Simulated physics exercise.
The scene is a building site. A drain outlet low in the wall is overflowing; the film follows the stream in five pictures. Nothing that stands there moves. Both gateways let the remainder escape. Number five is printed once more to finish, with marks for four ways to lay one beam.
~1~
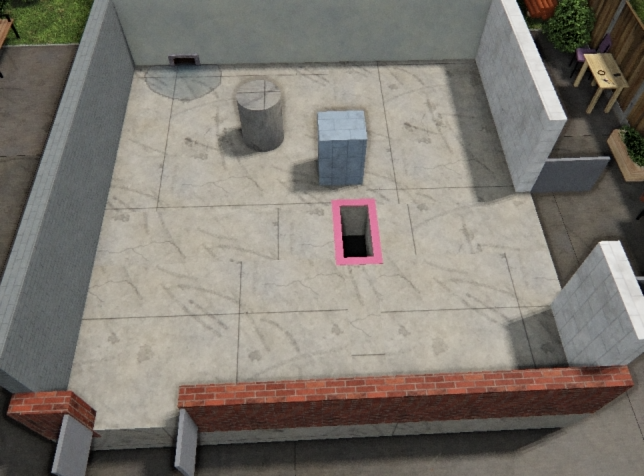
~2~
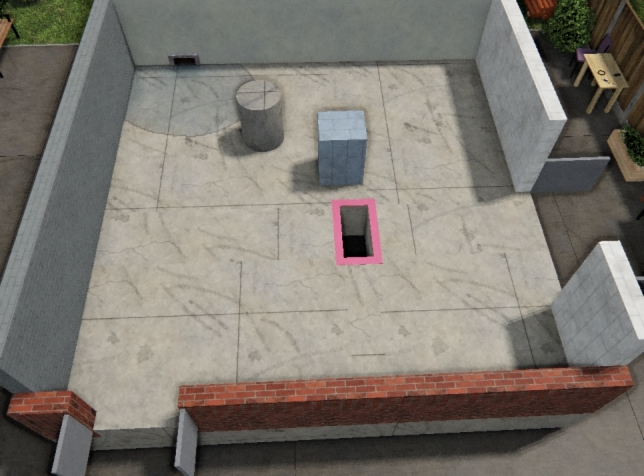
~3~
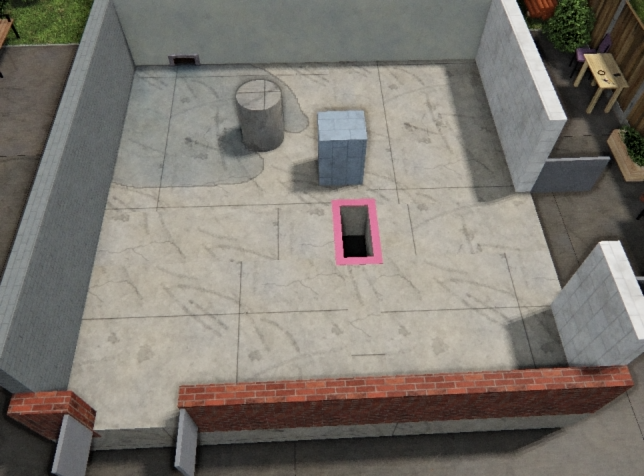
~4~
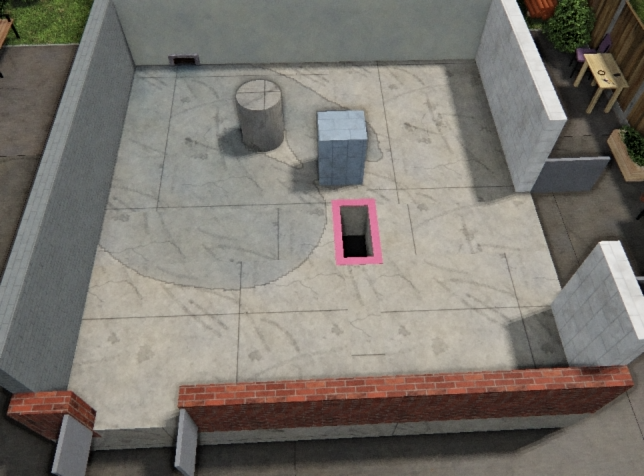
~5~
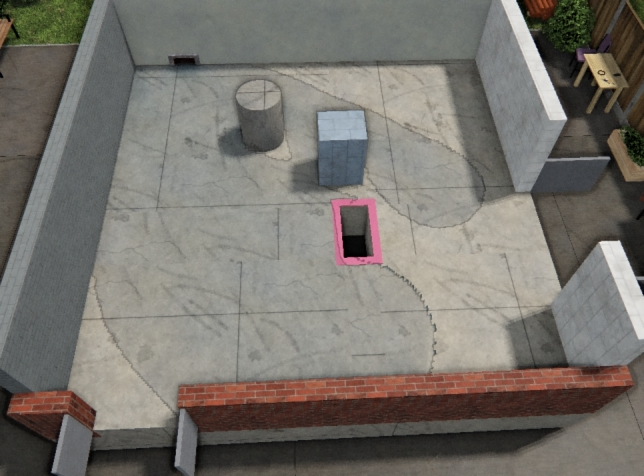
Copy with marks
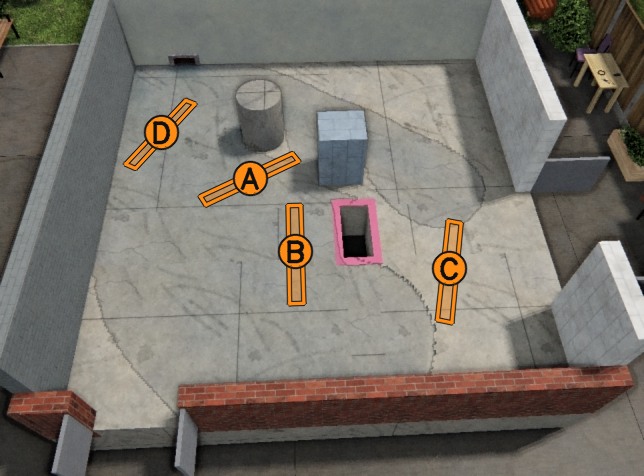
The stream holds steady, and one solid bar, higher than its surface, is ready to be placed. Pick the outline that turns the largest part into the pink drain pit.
C works best here.
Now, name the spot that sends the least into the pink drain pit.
Here it is spot A.
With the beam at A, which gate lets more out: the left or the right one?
The right one.
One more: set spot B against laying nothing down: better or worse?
Spot B is worse.
On the marked copy, A from (203, 200) to (295, 157); B from (296, 303) to (294, 205); C from (444, 321) to (454, 222); D from (130, 166) to (190, 102).
For spot A, about 3 % of the stream goes into the pink drain pit, about 91 % out by the gates.
For spot B, about 9 % of the stream goes into the pink drain pit, about 86 % out by the gates.
For spot C, about 12 % of the stream goes into the pink drain pit, about 85 % out by the gates.
For spot D, about 8 % of the stream goes into the pink drain pit, about 85 % out by the gates.
